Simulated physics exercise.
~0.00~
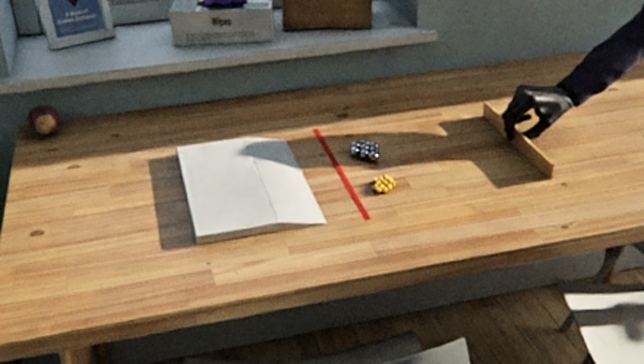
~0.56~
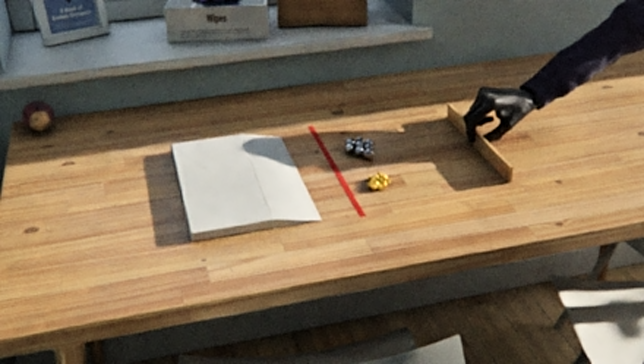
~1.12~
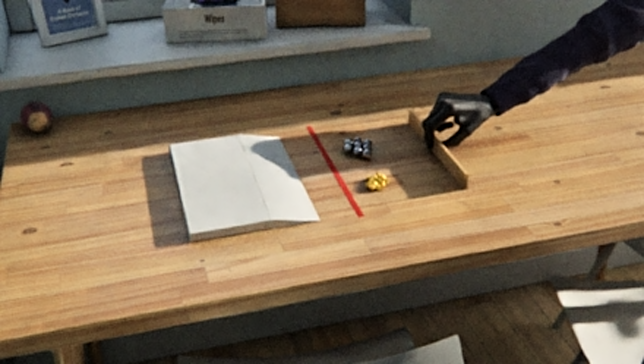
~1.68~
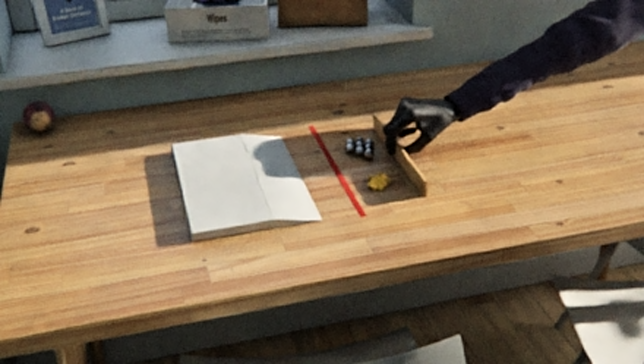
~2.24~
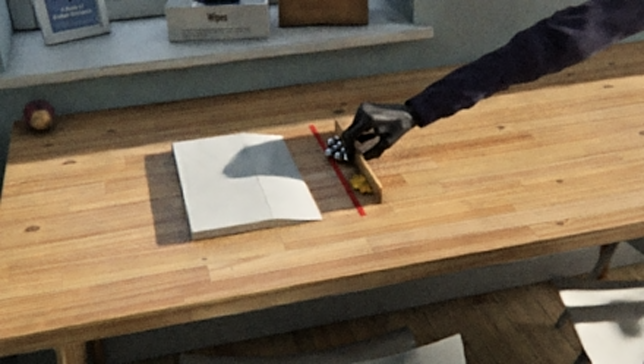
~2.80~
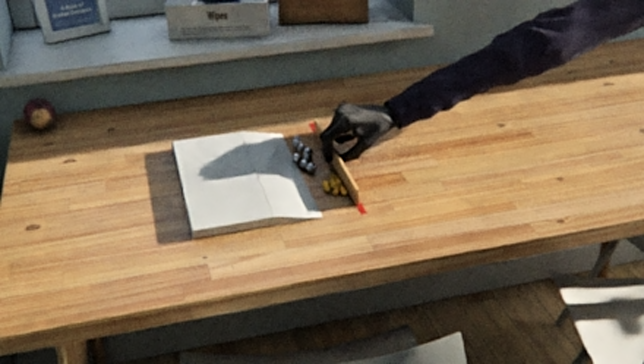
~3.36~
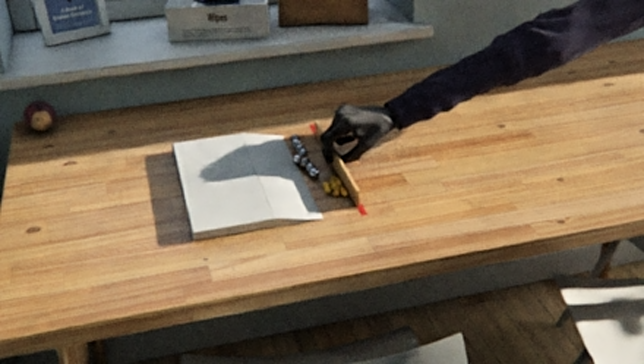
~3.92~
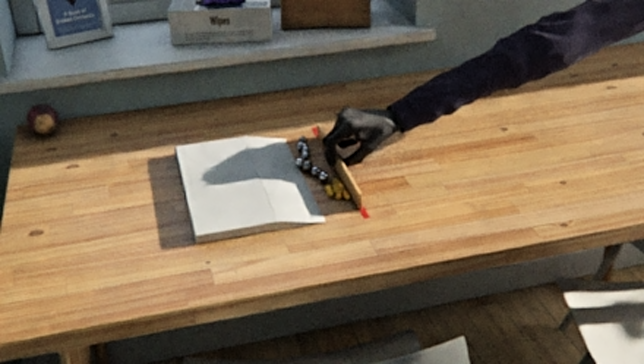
A black-gloved hand slides an upright strip of wood leftward across a wooden table, toward a red tape line and a white slab with a sloping edge. At first, a dark cluster and a yellow cluster of small pieces sit undisturbed between the strip and the tape. The strip closes the gap, reaches them and pushes both clusters left over the line, the dark pieces spreading into a loose row. The hand then stops with the strip at the tape and stays there. Both clusters come to rest short of the slab, with none going over its top.
